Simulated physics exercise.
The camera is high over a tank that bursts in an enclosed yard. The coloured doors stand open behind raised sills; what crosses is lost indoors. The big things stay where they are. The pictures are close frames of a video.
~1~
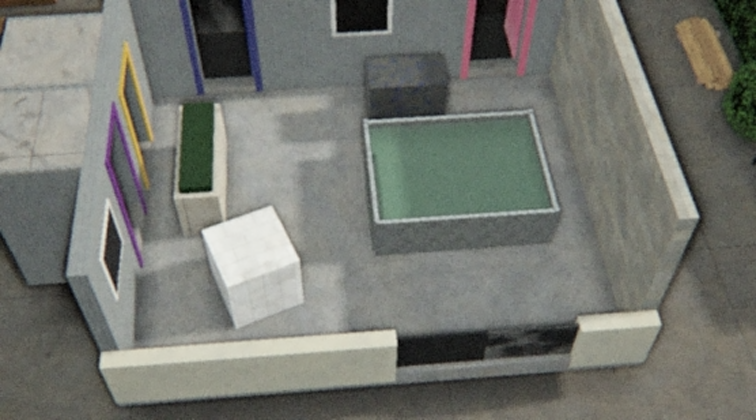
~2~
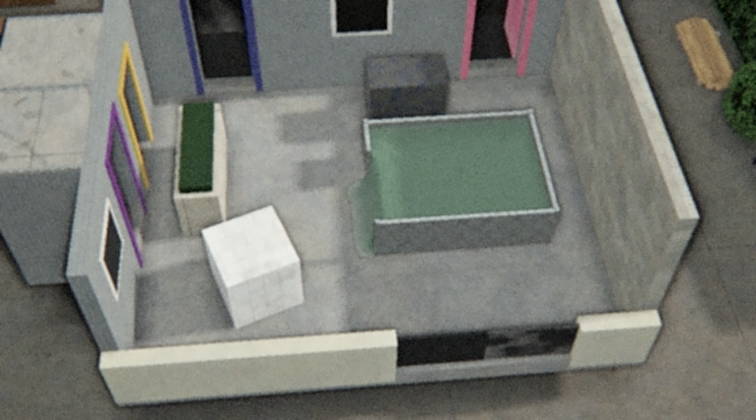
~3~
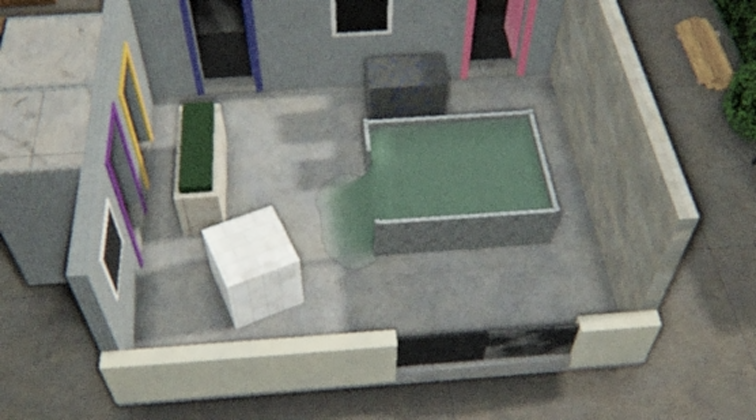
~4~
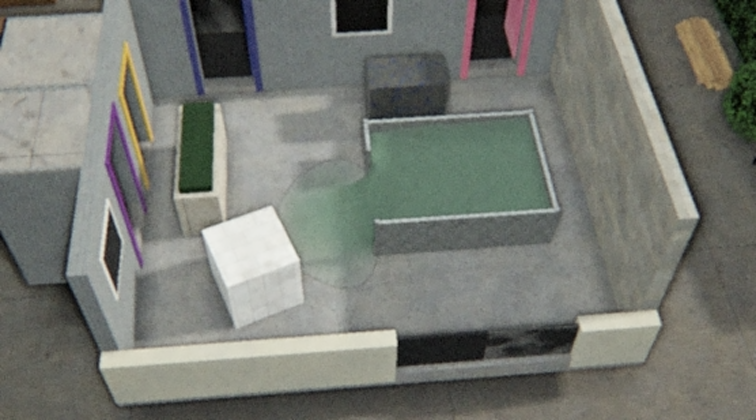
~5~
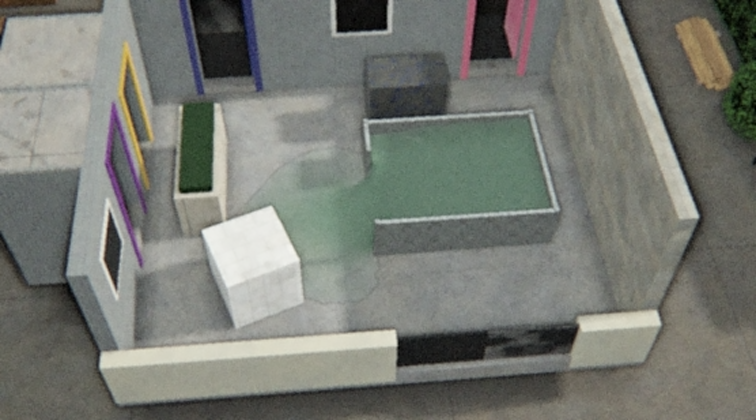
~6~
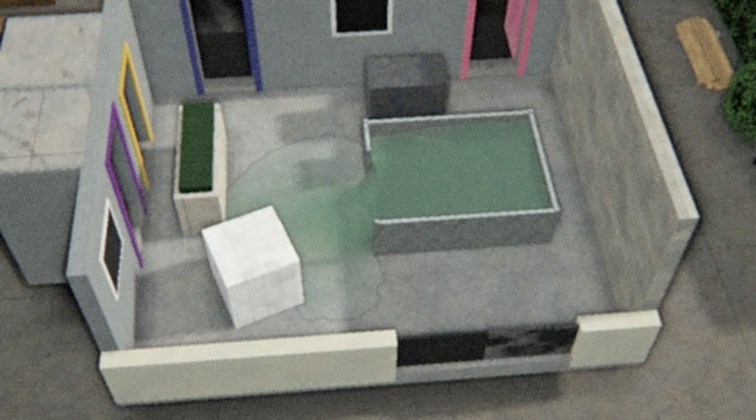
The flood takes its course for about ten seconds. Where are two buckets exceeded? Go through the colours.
One by one: The blue door lets in a lot; the pink door admits no more than that; the yellow door lets in a lot; the purple door admits no more than that.
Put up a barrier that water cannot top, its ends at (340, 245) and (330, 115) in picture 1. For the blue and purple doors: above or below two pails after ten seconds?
Then: Blue door lets less in; purple door holds.
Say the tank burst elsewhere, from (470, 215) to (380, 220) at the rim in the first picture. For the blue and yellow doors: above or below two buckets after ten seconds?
Then: The blue one holds, the yellow one takes more.
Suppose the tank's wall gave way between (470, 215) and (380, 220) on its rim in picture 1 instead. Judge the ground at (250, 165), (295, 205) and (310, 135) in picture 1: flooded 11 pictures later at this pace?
In that order: Not flooded, dry, no water.
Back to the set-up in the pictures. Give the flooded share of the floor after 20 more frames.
About 70 per cent.
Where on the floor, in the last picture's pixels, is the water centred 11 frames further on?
Around (361, 215).
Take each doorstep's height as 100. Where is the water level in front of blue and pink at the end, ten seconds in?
Near 70 and 60 in a hundred.
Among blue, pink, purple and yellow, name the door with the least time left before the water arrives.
The purple door.
A moment on, water covers 25 % of the floor; the blue door not reached, the pink door not reached, the yellow door not reached, the purple door wet at the sill, nothing in.
Next, water covers 45 % of the floor; the blue door under two buckets in, the pink door not reached, the yellow door wet at the sill, nothing in, the purple door wet at the sill, nothing in.
Then, water covers 70 % of the floor; the blue door over two buckets in, the pink door not reached, the yellow door wet at the sill, nothing in, the purple door wet at the sill, nothing in.
Later, water covers 95 % of the floor; the blue door far over two buckets in, the pink door wet at the sill, nothing in, the yellow door over two buckets in, the purple door wet at the sill, nothing in.
In the end, water covers 100 % of the floor; the blue door far over two buckets in, the pink door wet at the sill, nothing in, the yellow door far over two buckets in, the purple door wet at the sill, nothing in.
